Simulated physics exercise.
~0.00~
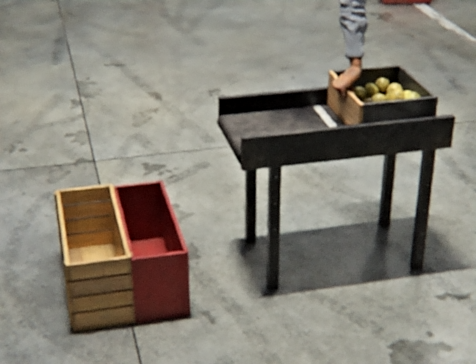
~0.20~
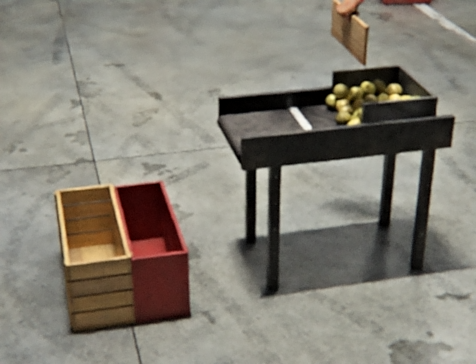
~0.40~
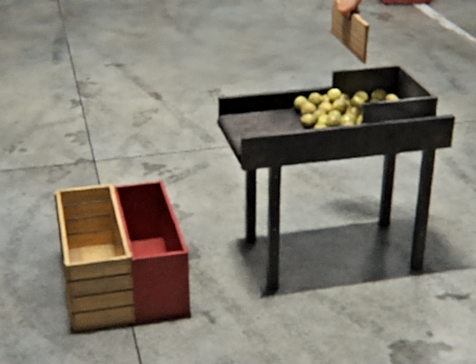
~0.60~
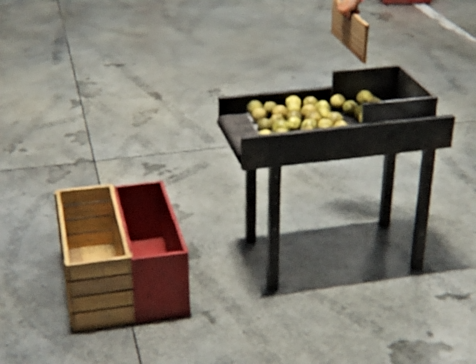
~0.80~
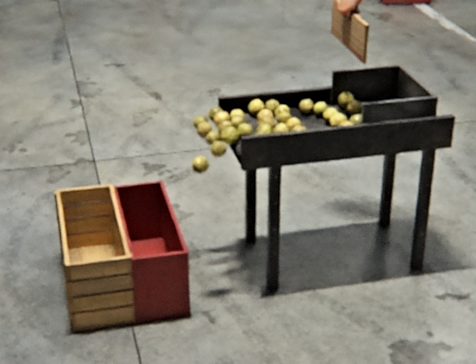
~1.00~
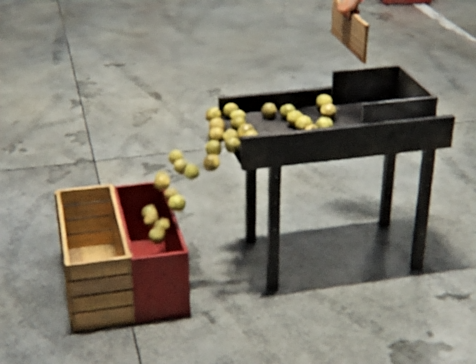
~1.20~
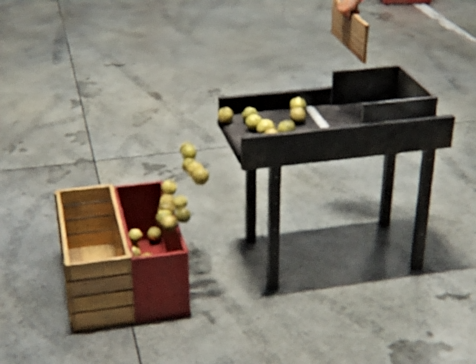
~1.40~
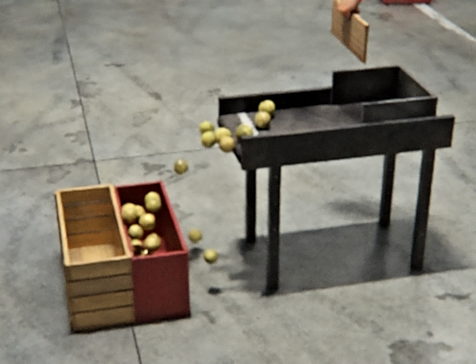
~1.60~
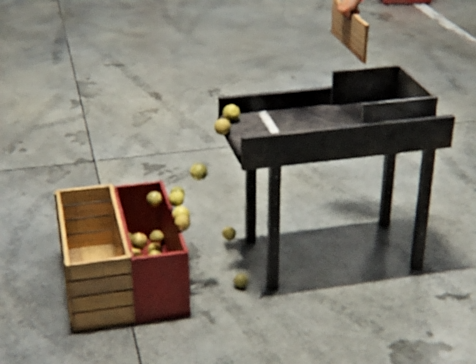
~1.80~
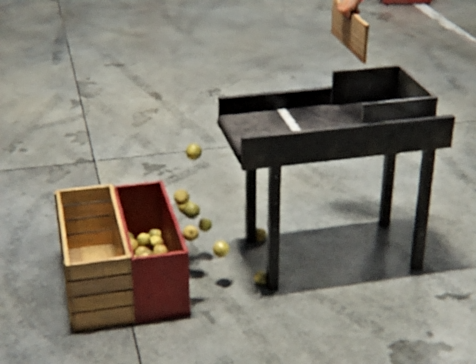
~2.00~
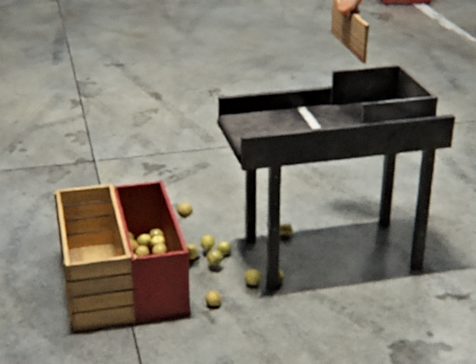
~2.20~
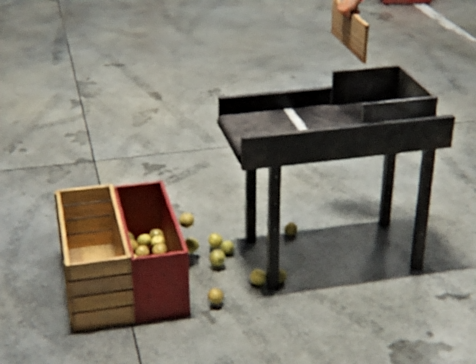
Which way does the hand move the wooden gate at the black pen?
The hand moves the gate up, lifting it clear of the pen and holding it above the belt.
On a grey concrete floor, a hand lifts a wooden gate from a black pen on a raised belt, and yellowish apples travel left and spill off the end, many landing in a red bin beside an empty wooden tub, while several end up on the ground short of it.
